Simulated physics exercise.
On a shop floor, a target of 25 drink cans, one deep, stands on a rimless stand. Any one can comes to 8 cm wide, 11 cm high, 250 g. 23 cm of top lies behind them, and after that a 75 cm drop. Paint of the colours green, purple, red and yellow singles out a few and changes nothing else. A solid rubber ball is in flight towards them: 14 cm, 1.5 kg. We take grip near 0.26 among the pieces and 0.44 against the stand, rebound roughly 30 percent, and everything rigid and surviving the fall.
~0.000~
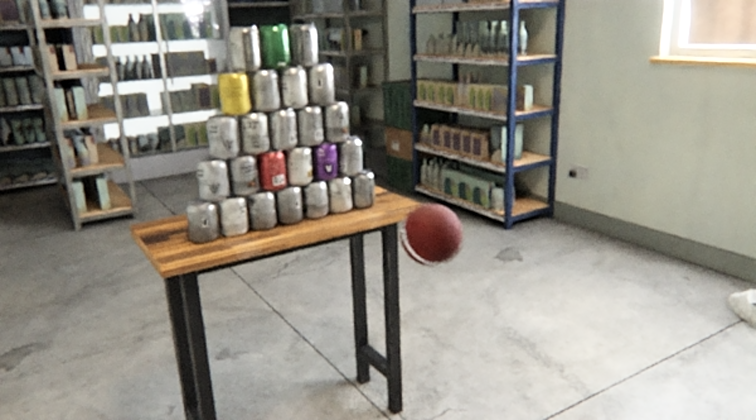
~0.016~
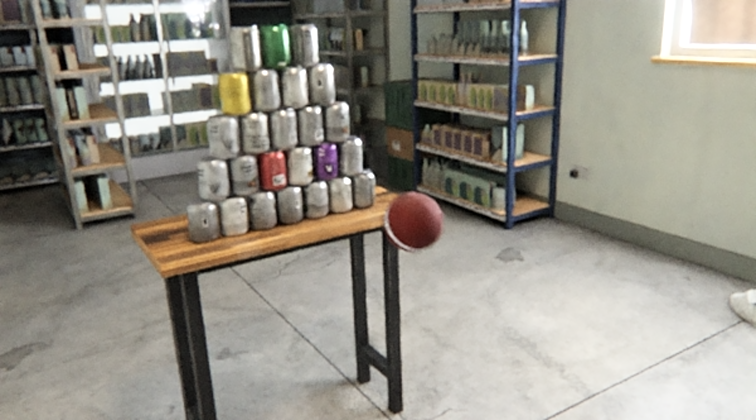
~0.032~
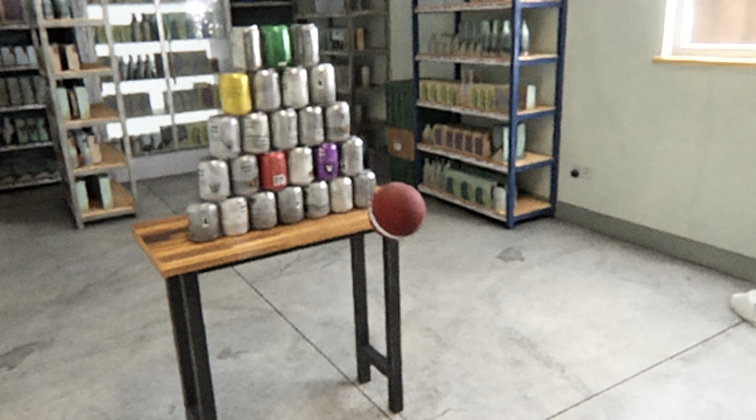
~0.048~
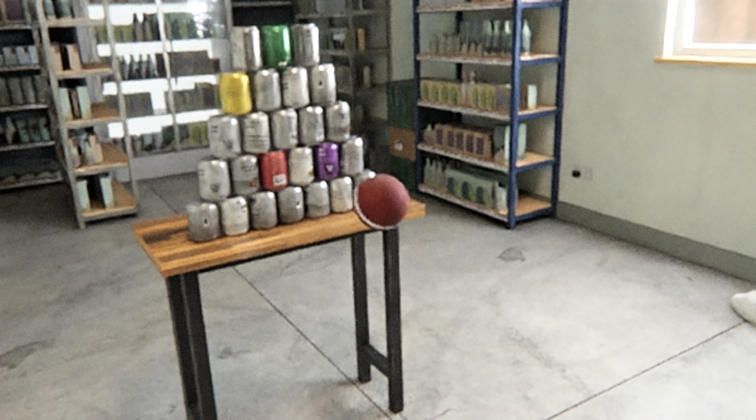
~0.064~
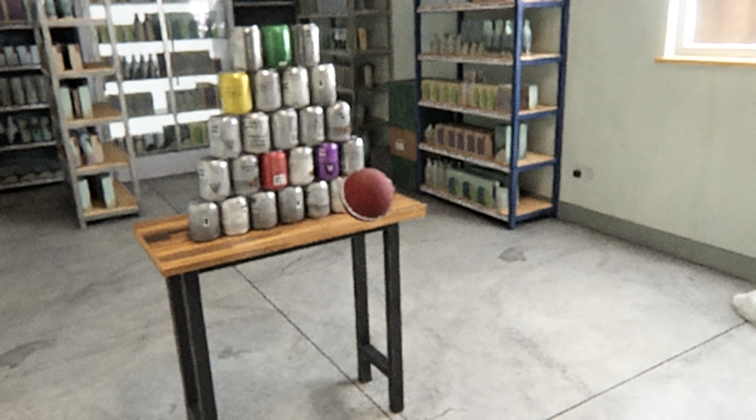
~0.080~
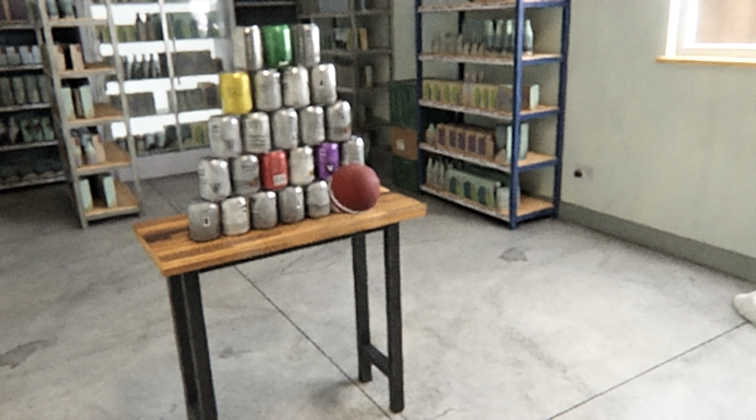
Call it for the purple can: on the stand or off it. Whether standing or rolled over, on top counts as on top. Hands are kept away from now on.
Off it.
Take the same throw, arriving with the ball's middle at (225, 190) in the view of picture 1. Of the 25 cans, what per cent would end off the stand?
With that change, 20 in a hundred.
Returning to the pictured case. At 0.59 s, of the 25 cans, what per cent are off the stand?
By then 20 %.
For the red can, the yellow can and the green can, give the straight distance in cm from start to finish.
Red 0 cm, yellow 0 cm, green 145 cm.
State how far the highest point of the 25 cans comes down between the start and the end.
Roughly 10 centimetres.
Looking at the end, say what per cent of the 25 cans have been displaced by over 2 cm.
60 %.
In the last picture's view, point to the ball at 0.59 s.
(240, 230), more or less.
By 0.29 s, ball still moving; none of the 25 cans off the stand, 17 disturbed; purple can tilted 38°; green can tilted 64°.
By 0.59 s, ball still moving; 5 of the 25 cans off the stand; purple can on its side; green can tilted 47°, 40 cm lower.
By 1.04 s, ball still moving; 9 of the 25 cans off the stand; purple can on its side; green can tilted 48°, 1.13 m lower.
By 1.90 s, ball still moving; 10 of the 25 cans off the stand; purple can on its side; green can on its side.
When it is over (2.5 s), ball rolling away; 10 of the 25 cans off the stand; purple can on its side; green can on its side; yellow can moved 15 mm. In pixels of the last frame, middles, purple can near (384, 142).
